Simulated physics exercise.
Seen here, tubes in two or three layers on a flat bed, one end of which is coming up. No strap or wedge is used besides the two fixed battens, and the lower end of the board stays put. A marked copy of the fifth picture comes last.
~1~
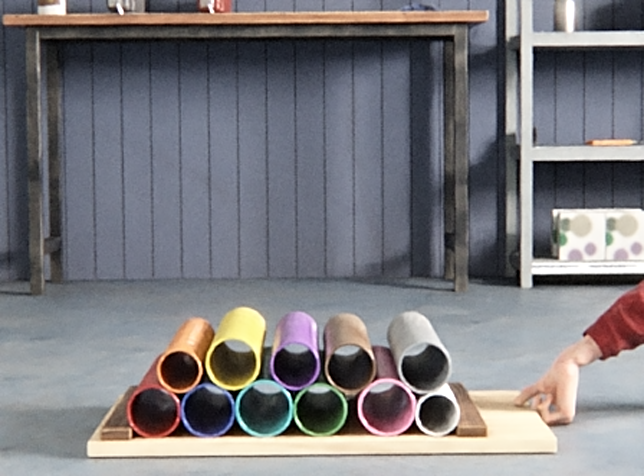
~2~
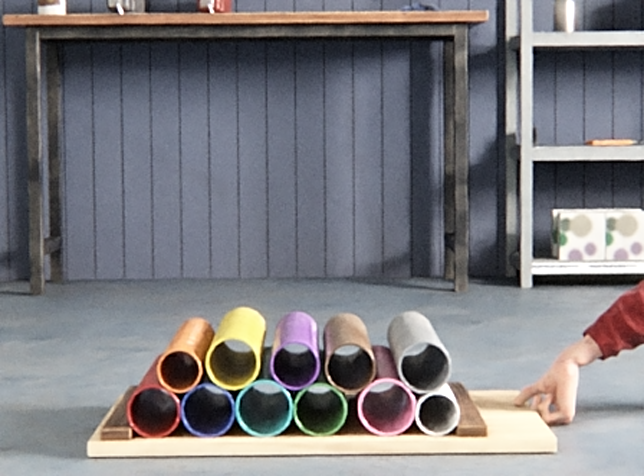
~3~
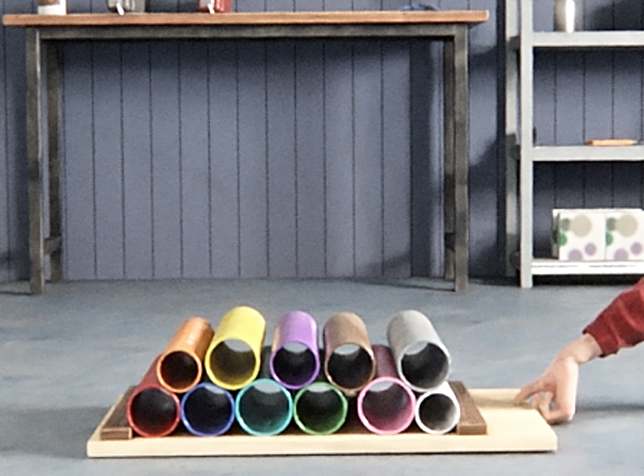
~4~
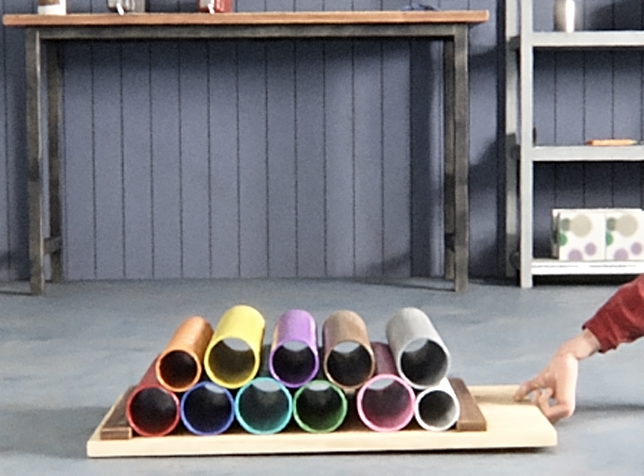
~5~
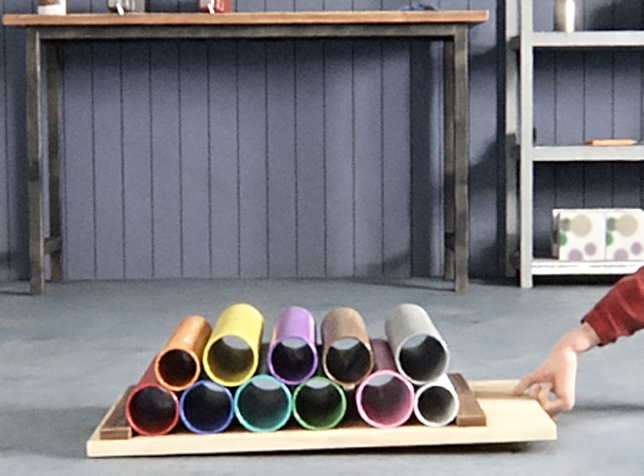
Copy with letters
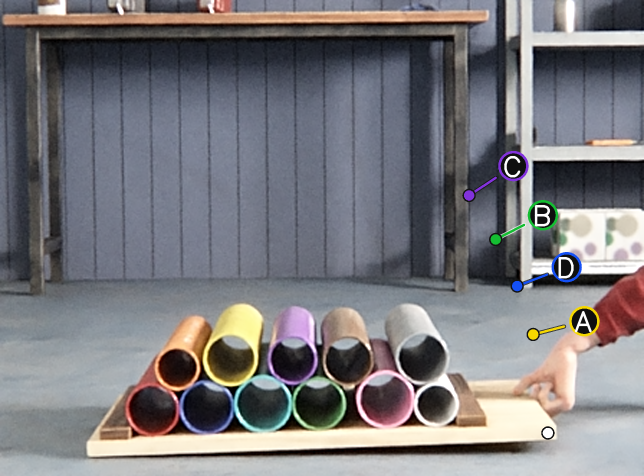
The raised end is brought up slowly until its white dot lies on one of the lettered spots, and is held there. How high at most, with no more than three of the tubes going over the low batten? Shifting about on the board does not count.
The last mark within the limit is B.
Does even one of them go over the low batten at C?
Yes.
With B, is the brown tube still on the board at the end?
Yes, with B.
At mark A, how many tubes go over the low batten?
At A the number is none.
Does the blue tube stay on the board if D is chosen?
The blue tube: Yes.
On the copy, A at (533, 335); B at (495, 240); C at (469, 196); D at (517, 286); the white dot at (548, 433).
On B. First, board at 16°.
Then, board at 27°.
Finally, board at 27°, none over the low batten.
By contrast, A none over the low batten; C eleven over the low batten; D none over the low batten.
